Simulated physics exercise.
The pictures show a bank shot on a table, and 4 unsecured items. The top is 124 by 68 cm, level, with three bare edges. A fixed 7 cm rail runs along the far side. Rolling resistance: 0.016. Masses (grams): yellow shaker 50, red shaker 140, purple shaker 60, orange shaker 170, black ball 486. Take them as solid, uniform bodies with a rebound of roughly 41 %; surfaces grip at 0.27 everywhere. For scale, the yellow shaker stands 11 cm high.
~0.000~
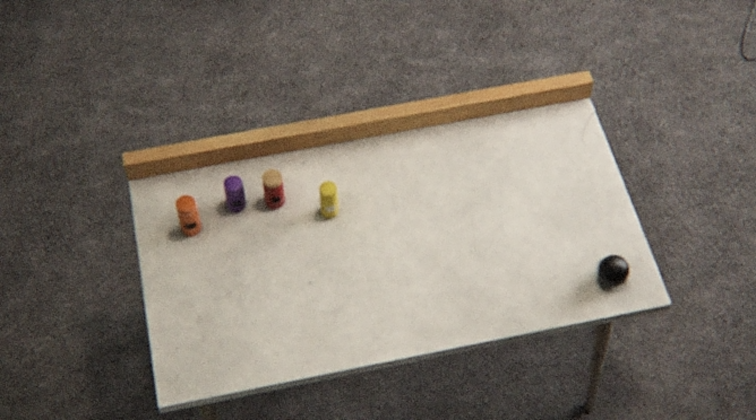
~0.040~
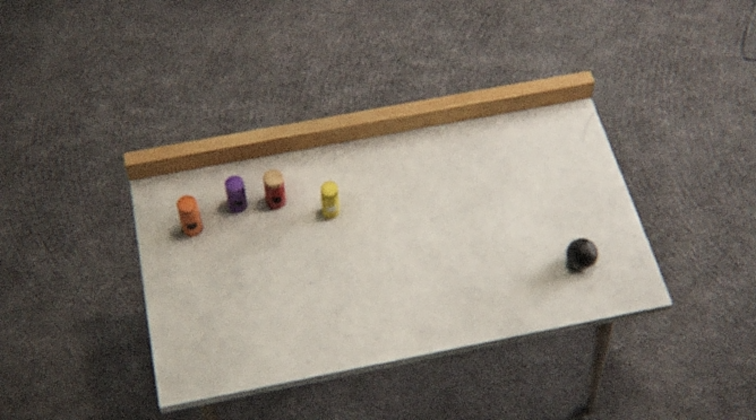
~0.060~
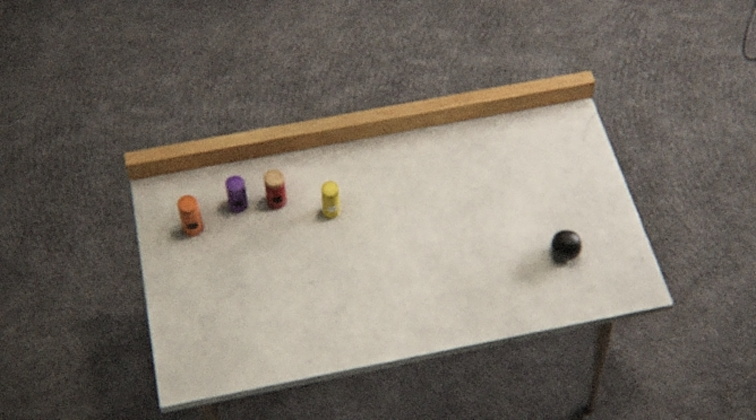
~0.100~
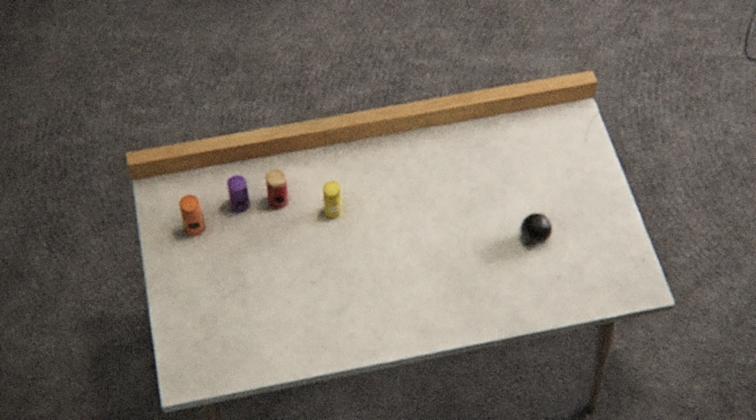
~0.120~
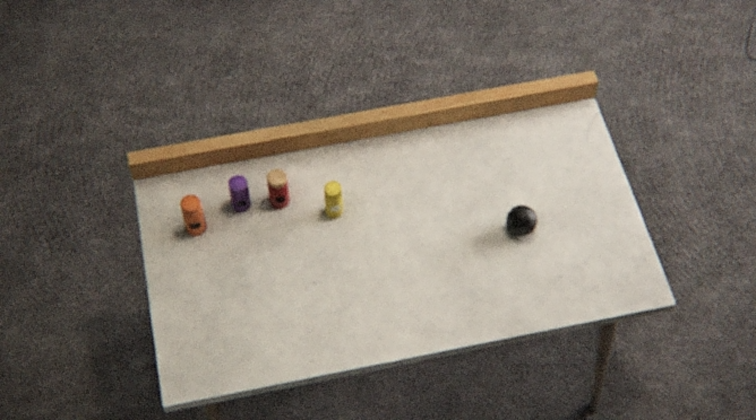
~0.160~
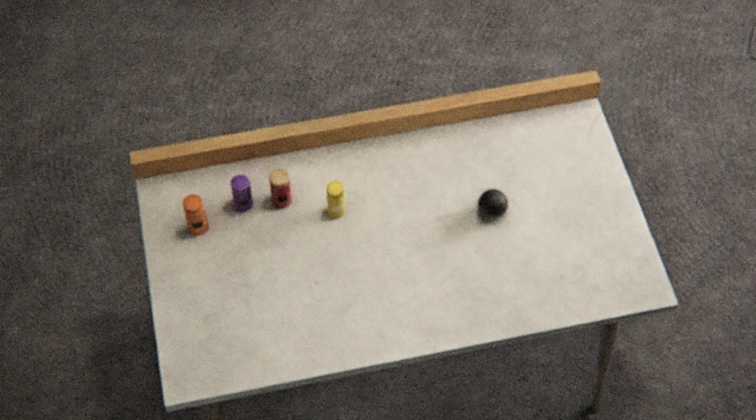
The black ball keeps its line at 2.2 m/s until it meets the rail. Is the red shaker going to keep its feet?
The red shaker falls over.
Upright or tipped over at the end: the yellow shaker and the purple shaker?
The yellow shaker stays upright; the purple shaker tips over.
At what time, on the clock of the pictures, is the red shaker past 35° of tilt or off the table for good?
Near 0.7 s.
After 0.86 s, black ball near (184, 202); red shaker on its side near (187, 260); purple shaker leaning 37°; orange shaker slid 3 cm.
After 1.56 s, black ball near (64, 348); purple shaker now off the table; red shaker on its side near (148, 248); orange shaker slid 3 cm.
By the end (2.5 s), off the table and tipped over, red shaker and purple shaker; the other 2 in place, give or take 4 cm.
